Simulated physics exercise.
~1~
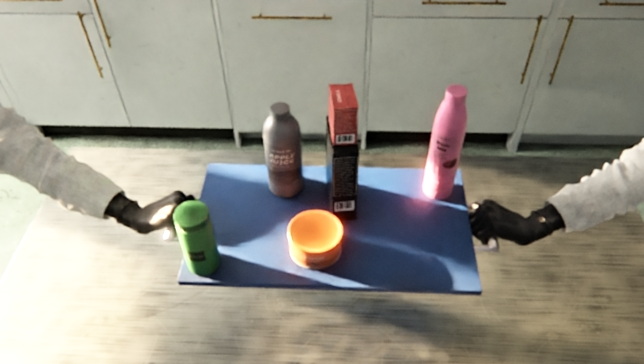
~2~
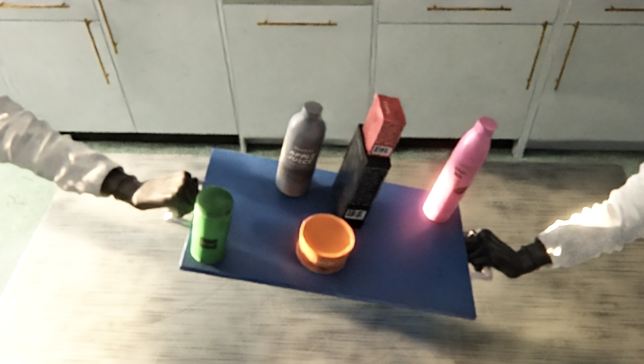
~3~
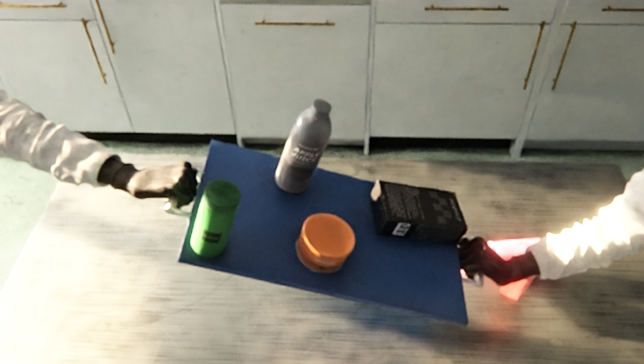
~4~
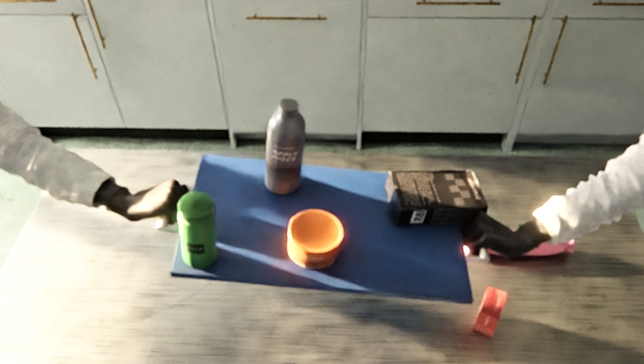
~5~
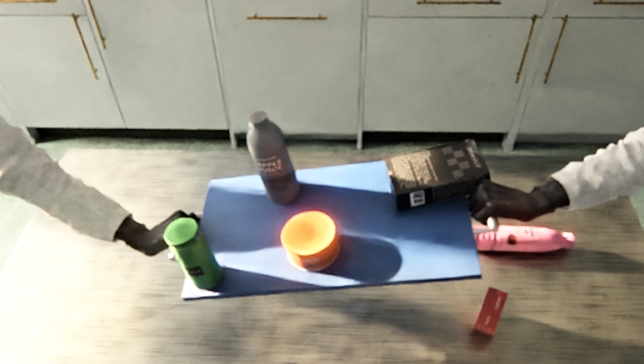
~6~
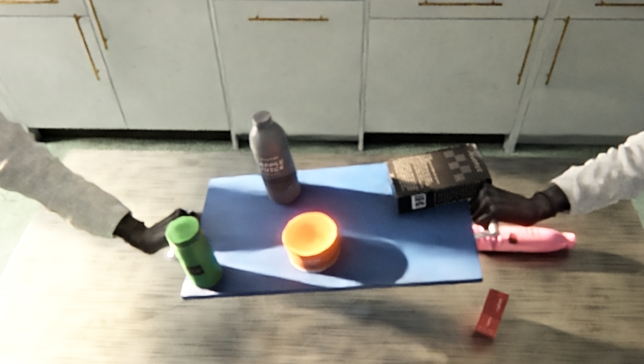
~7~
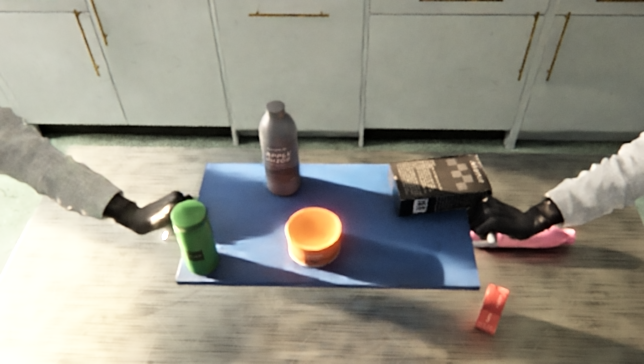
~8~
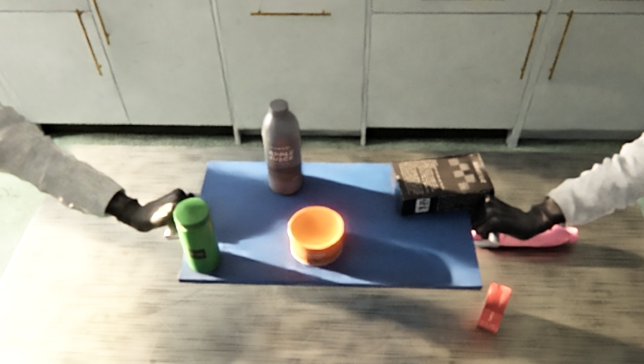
In a kitchen with pale cabinets, seen from above and in front, two gloved hands hold a rimless blue tray over a wooden surface. A green jar stands at the left, a grey bottle behind an orange tub near the middle, a black packet topped by a red carton beside them, and a pink bottle at the right. The right edge dips, and the pink bottle, carton and packet topple, the first two leaving the tray. The tray swings back, tilts gently left, then levels. The pink bottle lies beyond the right edge near the upright carton, the packet lies on the tray, and the other three stand.
